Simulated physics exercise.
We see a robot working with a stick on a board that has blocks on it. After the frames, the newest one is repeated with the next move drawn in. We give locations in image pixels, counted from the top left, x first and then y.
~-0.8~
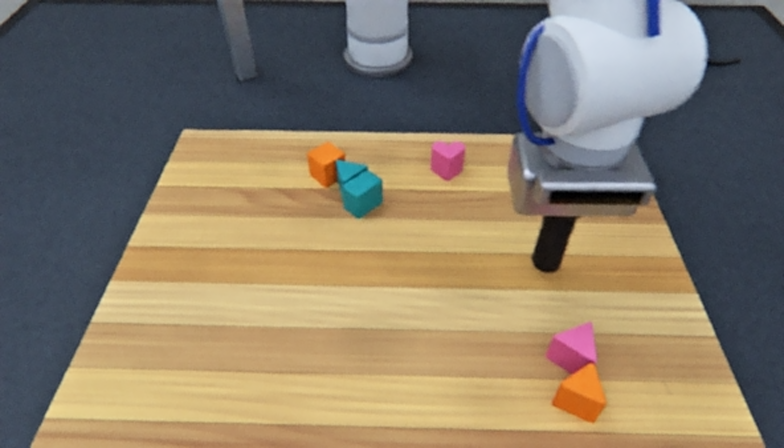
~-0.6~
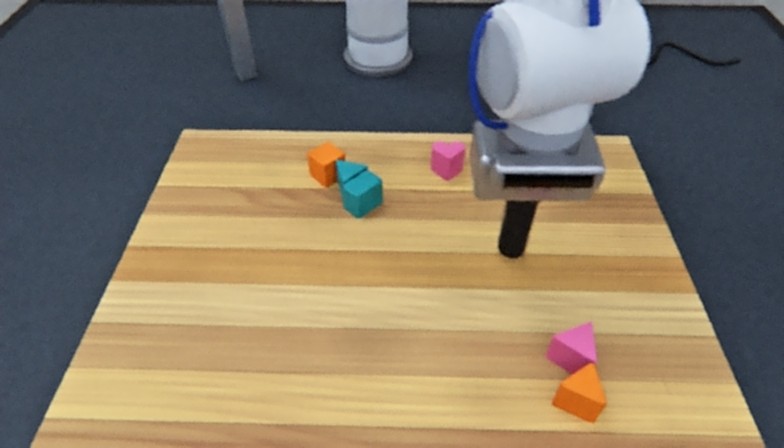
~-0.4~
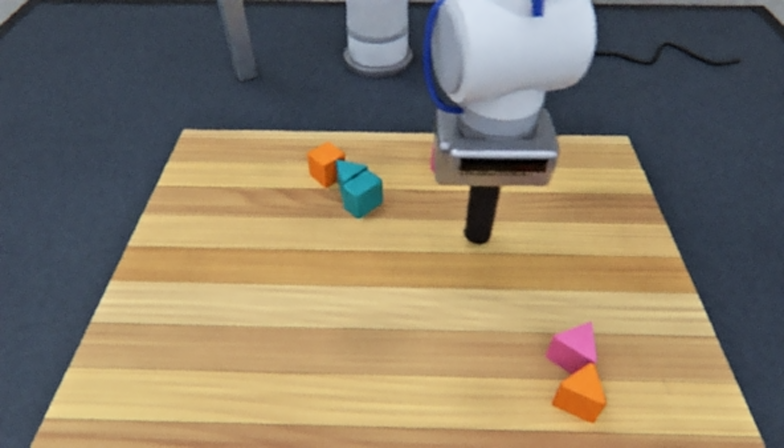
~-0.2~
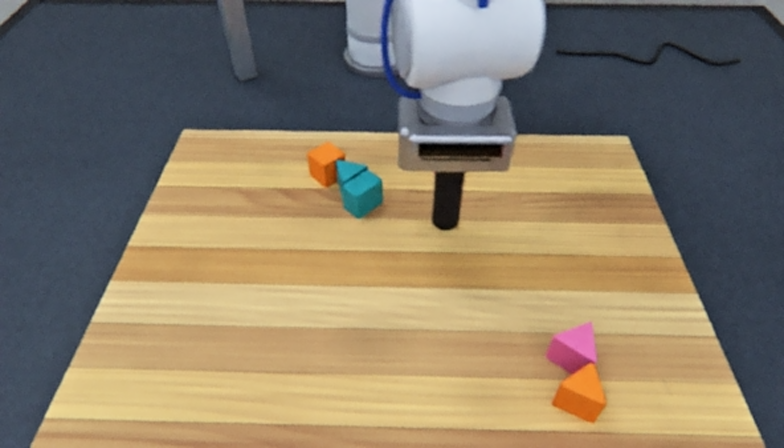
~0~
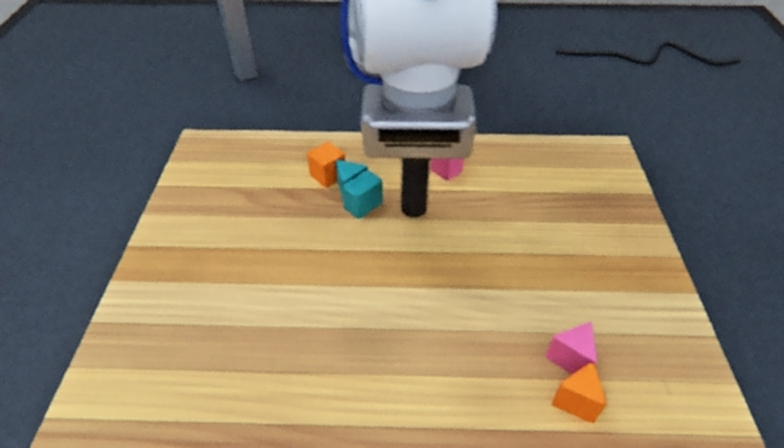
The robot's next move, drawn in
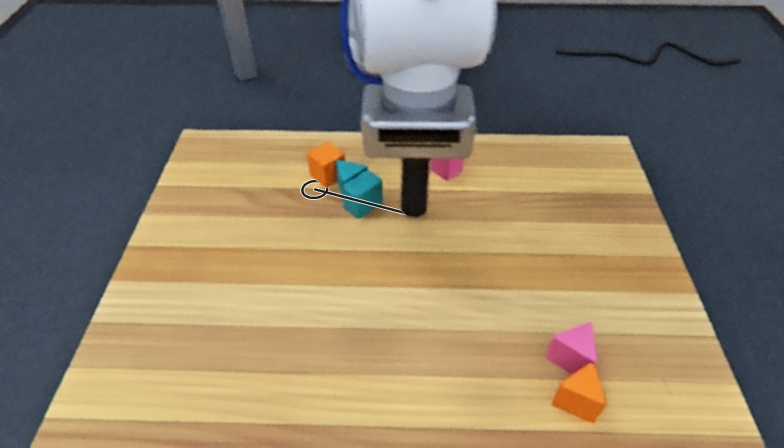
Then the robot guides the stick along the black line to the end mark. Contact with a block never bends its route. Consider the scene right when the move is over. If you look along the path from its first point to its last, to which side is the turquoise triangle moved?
Pushed left.
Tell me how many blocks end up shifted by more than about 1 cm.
I predict three or more.
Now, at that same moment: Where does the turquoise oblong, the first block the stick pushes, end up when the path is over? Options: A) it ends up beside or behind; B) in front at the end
B (in front at the end)
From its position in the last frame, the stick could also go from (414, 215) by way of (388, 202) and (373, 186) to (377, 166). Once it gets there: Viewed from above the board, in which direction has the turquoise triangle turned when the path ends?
Anticlockwise, looking down.
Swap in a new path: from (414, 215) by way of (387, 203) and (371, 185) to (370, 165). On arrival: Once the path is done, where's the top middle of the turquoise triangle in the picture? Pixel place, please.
Its top middle is near (322, 167).
Path on the board, from (414, 215) to (315, 189).
The first path, step by step. One third of the way, stick (379, 200); orange square (320, 150), turned 15° clockwise; turquoise triangle (339, 167); turquoise oblong (351, 180).
Two thirds of the way, stick (346, 191); orange square (316, 148), turned 35° clockwise; turquoise triangle (300, 165), turned 25° anticlockwise; turquoise oblong (319, 175), turned 30° anticlockwise.
At the end, stick (314, 183); orange square (315, 148), turned 40° clockwise; turquoise triangle (265, 164), turned 45° anticlockwise; turquoise oblong (287, 169), turned 45° anticlockwise; pink heart block in place.
